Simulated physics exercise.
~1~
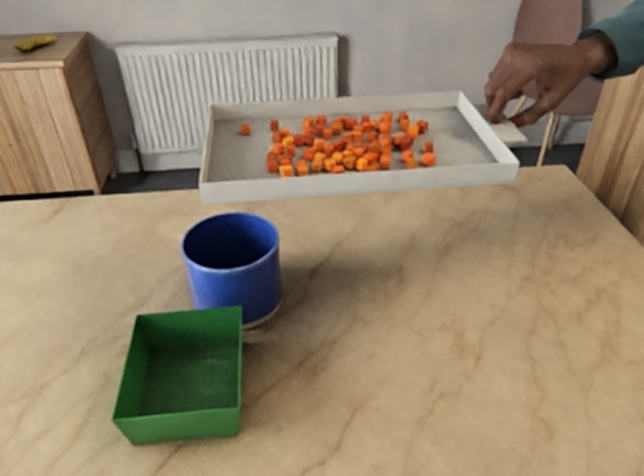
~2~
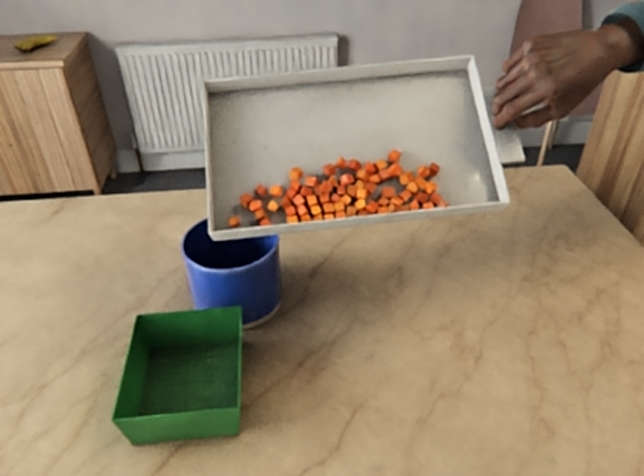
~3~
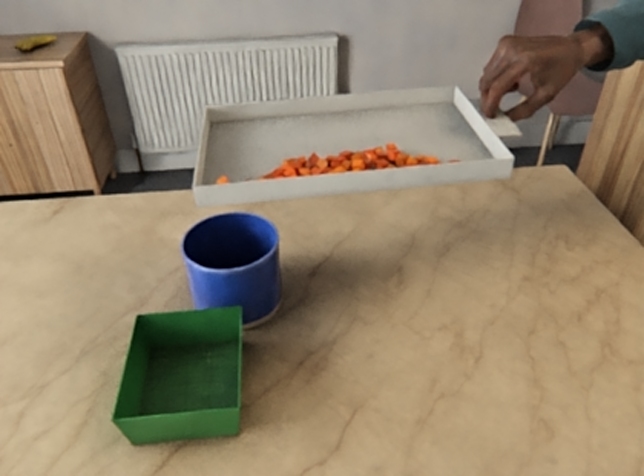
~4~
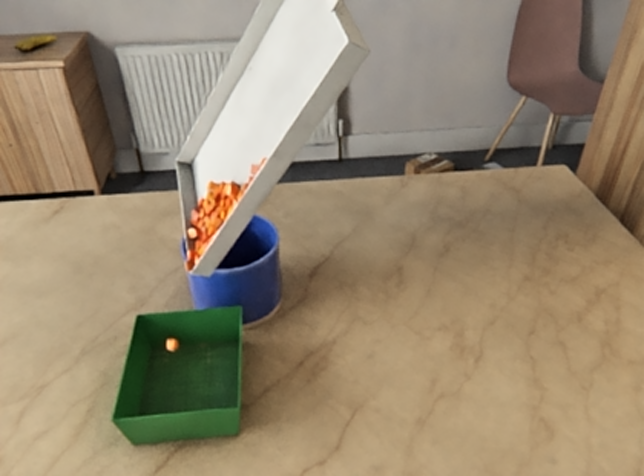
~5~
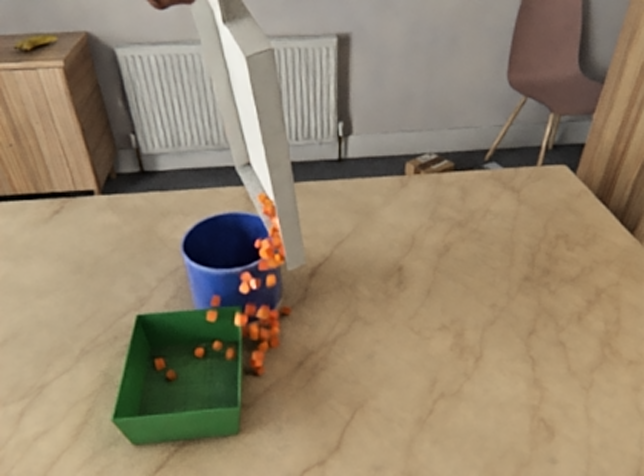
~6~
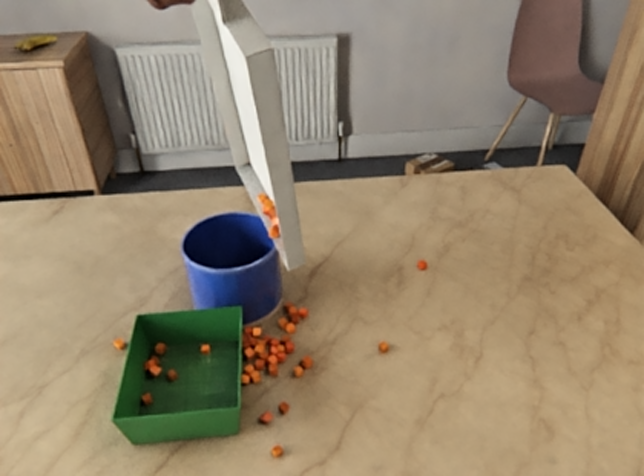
A shallow pale tray of orange carrot cubes is held by a hand above a marbled tabletop, seen from slightly above in a room with a radiator, a wooden cabinet and a pink chair. A blue pot stands left of centre, with a square green tin in front of it. The tray tips partway, keeping its cubes, and comes back nearly level. It then moves left and tilts steeply over the pot, spilling cubes in a stream. Most end up scattered on the table beside the tin, with some in the tin and a few still clinging to the upright tray.
